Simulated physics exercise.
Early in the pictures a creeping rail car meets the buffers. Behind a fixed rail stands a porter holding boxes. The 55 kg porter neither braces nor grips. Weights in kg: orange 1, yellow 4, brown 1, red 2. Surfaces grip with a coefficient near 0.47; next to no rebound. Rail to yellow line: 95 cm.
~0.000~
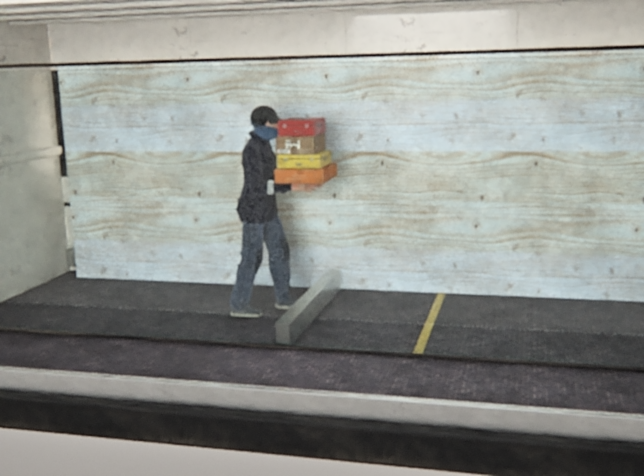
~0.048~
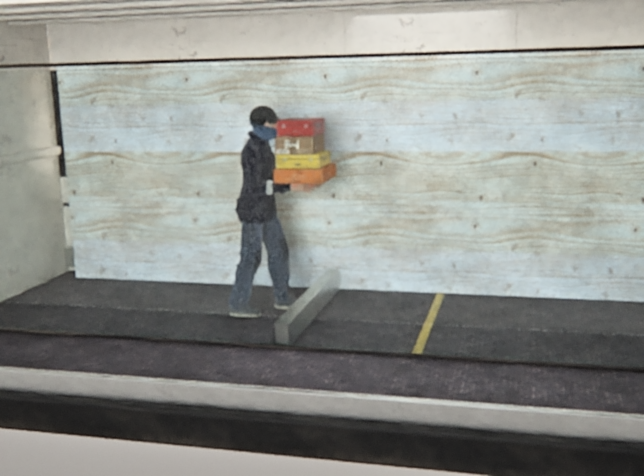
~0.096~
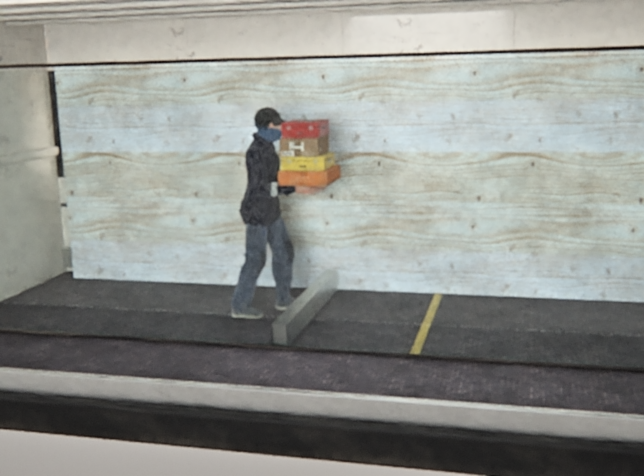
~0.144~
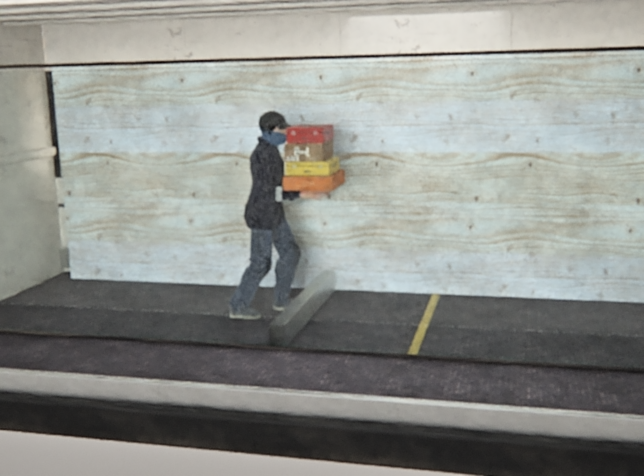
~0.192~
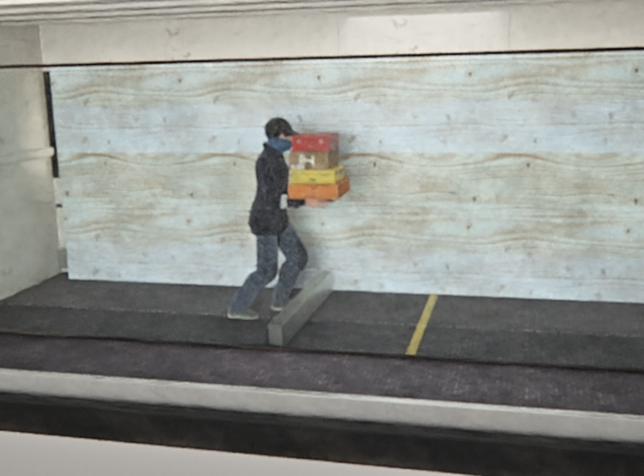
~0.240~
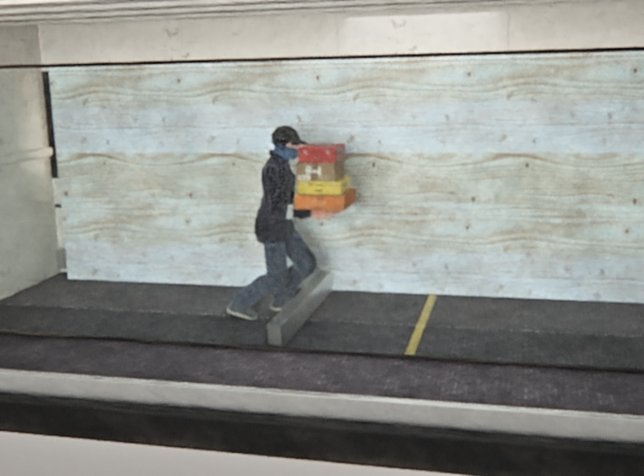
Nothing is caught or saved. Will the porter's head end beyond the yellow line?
In the end the porter's head stops short of the yellow line.
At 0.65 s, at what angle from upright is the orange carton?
It is tilted some 0°.
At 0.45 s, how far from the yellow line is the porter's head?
About 70 cm short of it.
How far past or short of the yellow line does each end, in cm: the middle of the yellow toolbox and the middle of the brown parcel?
Yellow toolbox 40 short, brown parcel 30 short.
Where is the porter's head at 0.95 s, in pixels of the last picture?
Near (371, 251).
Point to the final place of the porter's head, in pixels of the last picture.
Around (373, 268).
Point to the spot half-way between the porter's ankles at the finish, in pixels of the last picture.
Around (283, 284).
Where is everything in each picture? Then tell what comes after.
The first frame shows porter's head (261, 131), orange carton (307, 173), brown parcel (301, 143), yellow line (423, 341).
The second frame shows porter's head (260, 131), orange carton (306, 173), brown parcel (300, 143).
The third frame shows porter's head (264, 132), orange carton (310, 175), brown parcel (305, 145).
The fourth frame shows porter's head (269, 136), orange carton (315, 180), brown parcel (309, 150).
The fifth frame shows porter's head (274, 142), orange carton (320, 188), brown parcel (315, 158).
The sixth frame shows porter's head (281, 150), orange carton (326, 199), brown parcel (321, 169), yellow line (414, 342). Everything loose set off at about 1.1 m/s.
After 0.45 s the porter's head is 69 cm short of the yellow line, near (328, 198) in the last picture's view; the orange carton 49 cm short of the yellow line, tilted 15°.
After 0.65 s the porter's head is 46 cm short of the yellow line, near (362, 247) in the last picture's view; the orange carton 43 cm short of the yellow line, tilted 0°.
After 0.95 s the porter's head is 41 cm short of the yellow line, near (371, 251) in the last picture's view; the orange carton 43 cm short of the yellow line, tilted 0°.
At rest, 2.9 s, orange carton stops short of the yellow line; yellow toolbox stops short of the yellow line; brown parcel stops short of the yellow line; red toolbox stops short of the yellow line; porter's head stops short of the yellow line.
